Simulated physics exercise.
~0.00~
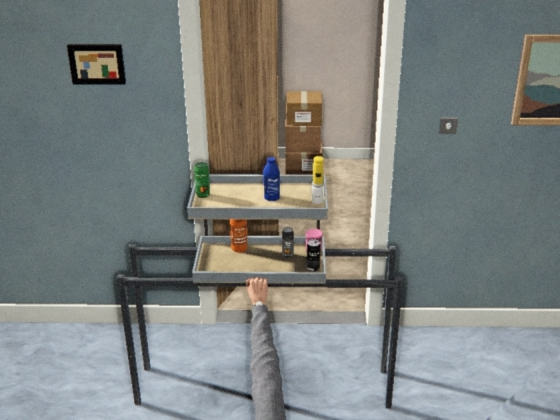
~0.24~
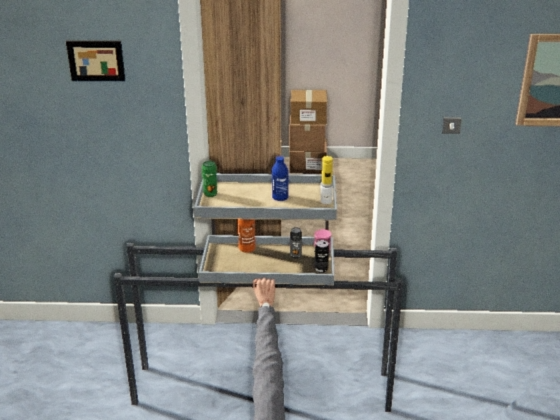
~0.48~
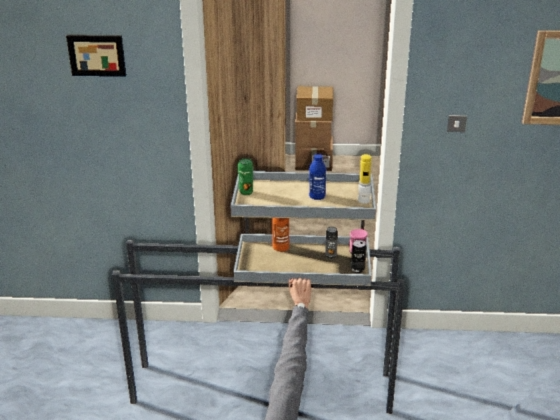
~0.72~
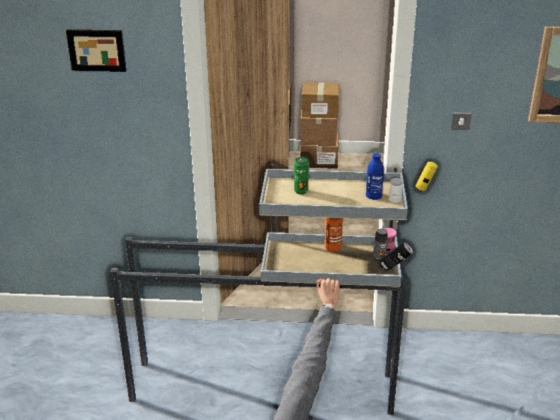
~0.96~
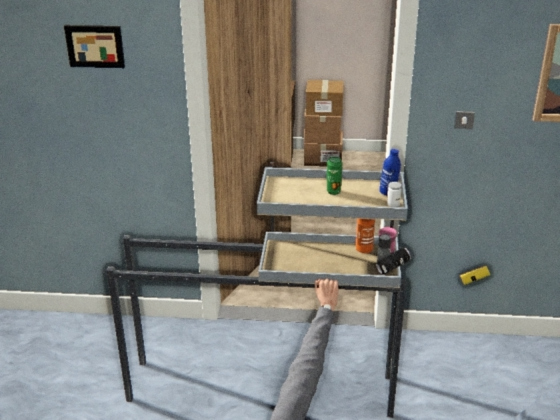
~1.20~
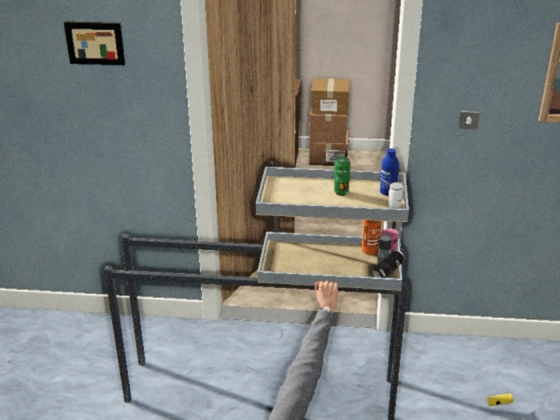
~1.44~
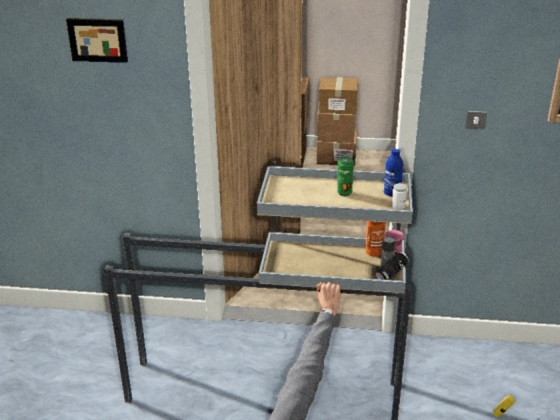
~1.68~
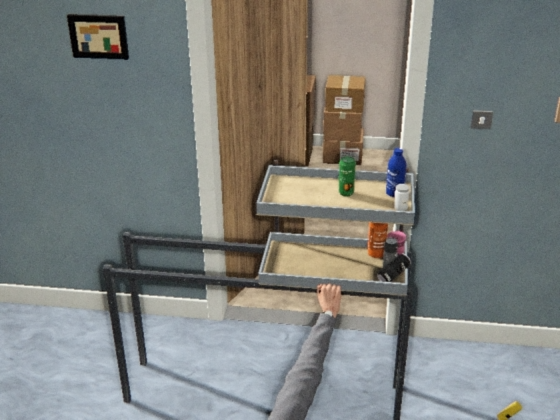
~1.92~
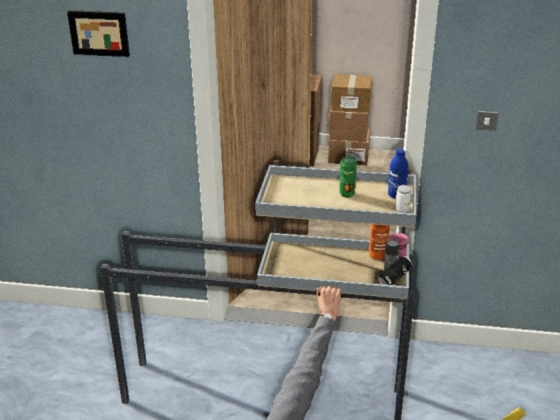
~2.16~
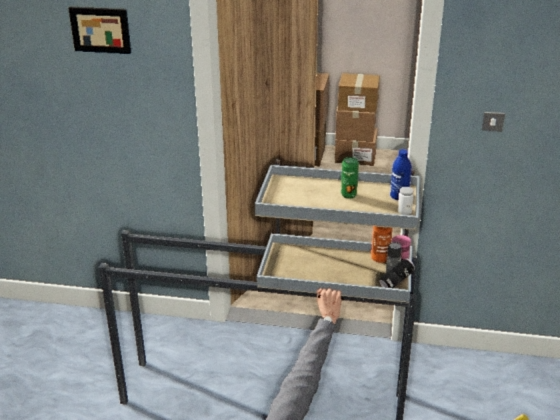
Two-tier tray pushed right by a hand, bottles and cans sliding, yellow shaker falling to the floor, black can toppling aboard.
